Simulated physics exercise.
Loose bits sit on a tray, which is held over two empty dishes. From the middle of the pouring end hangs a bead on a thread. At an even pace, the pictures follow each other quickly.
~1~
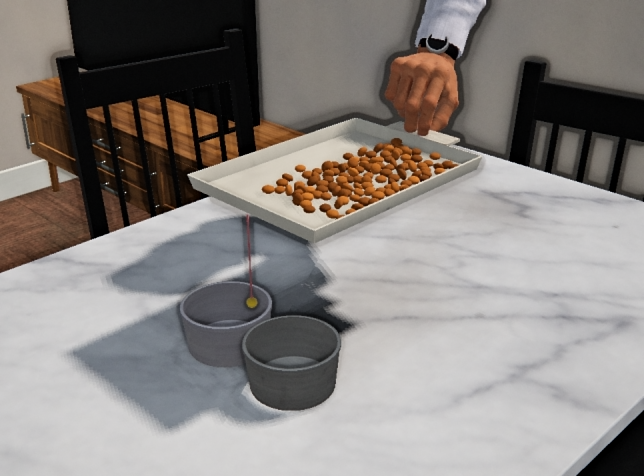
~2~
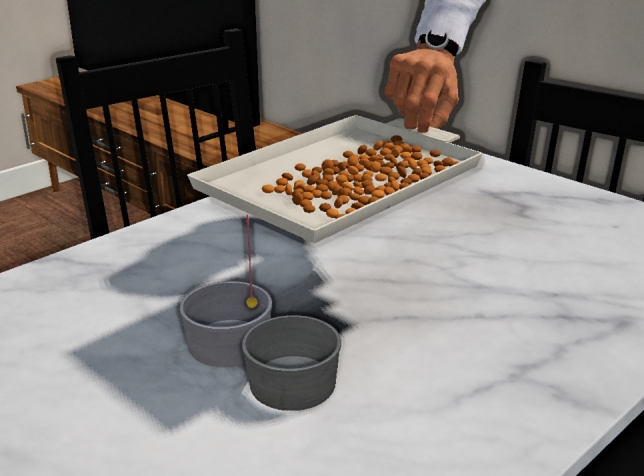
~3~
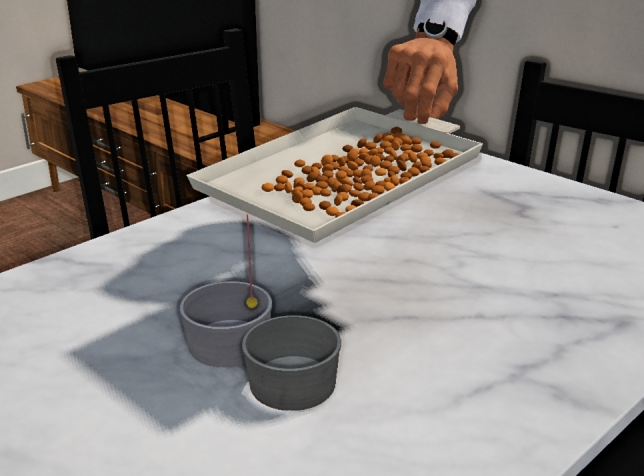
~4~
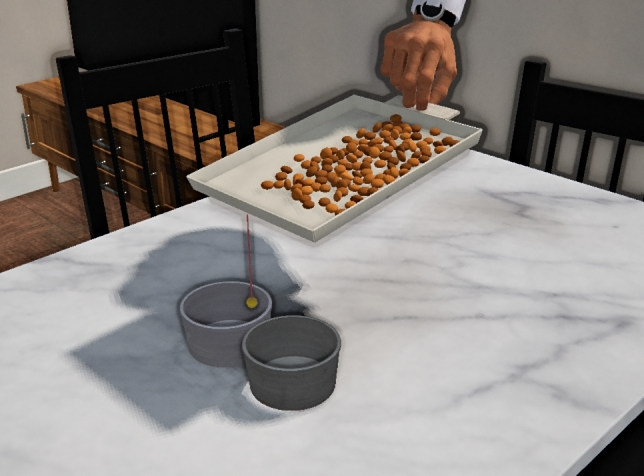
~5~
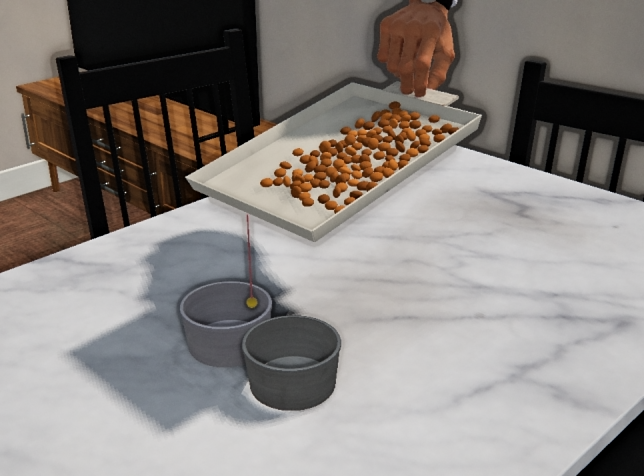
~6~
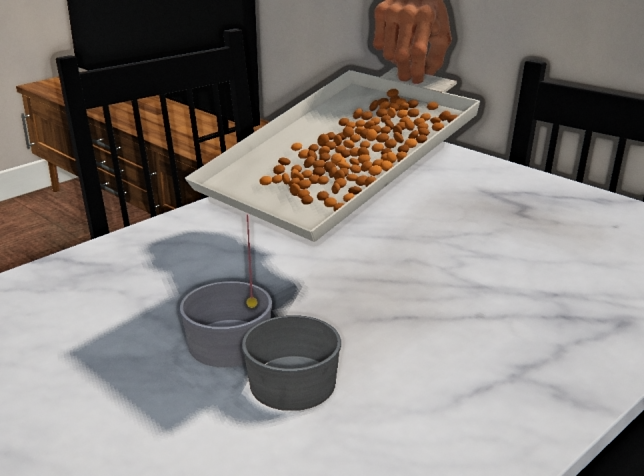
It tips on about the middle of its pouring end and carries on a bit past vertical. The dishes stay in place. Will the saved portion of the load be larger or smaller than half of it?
It is smaller than half.
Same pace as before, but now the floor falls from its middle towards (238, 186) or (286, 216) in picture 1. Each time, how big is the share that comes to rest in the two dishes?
Lab note: Case 1 near 50 %, case 2 near 70 %.
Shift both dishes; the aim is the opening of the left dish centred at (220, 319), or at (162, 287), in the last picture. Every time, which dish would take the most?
Well, the first go goes to the leftmost dish, and the second to the rightmost dish.
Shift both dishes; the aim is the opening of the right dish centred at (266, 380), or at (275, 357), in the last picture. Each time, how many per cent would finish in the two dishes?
It would be roughly 70 per cent, followed by roughly 80 per cent.
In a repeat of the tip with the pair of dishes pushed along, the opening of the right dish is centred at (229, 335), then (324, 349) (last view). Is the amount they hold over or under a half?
Well, in excess of half at the first spot and not up to half at the second.
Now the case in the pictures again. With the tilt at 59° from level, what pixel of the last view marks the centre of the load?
(253, 198).
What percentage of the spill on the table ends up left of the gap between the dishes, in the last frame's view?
Left fraction: Around 90 per cent.
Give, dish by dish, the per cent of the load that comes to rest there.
Out of every hundred, close to 30 go left and close to 10 go right.
Just after the last frame, tray tipped steeply; the larger part on the tray; about a tenth in the air.
A moment on, tray tipped right over; roughly a third on the tray; about a tenth in the right dish; about a tenth in the left dish; roughly a quarter outside both; roughly a quarter in the air.
Further on, tray tipped past a quarter turn; about a tenth in the right dish; roughly a quarter in the left dish; roughly two thirds outside both.
When it is over, tray tipped past a quarter turn; about a tenth in the right dish; roughly a quarter in the left dish; roughly two thirds outside both.
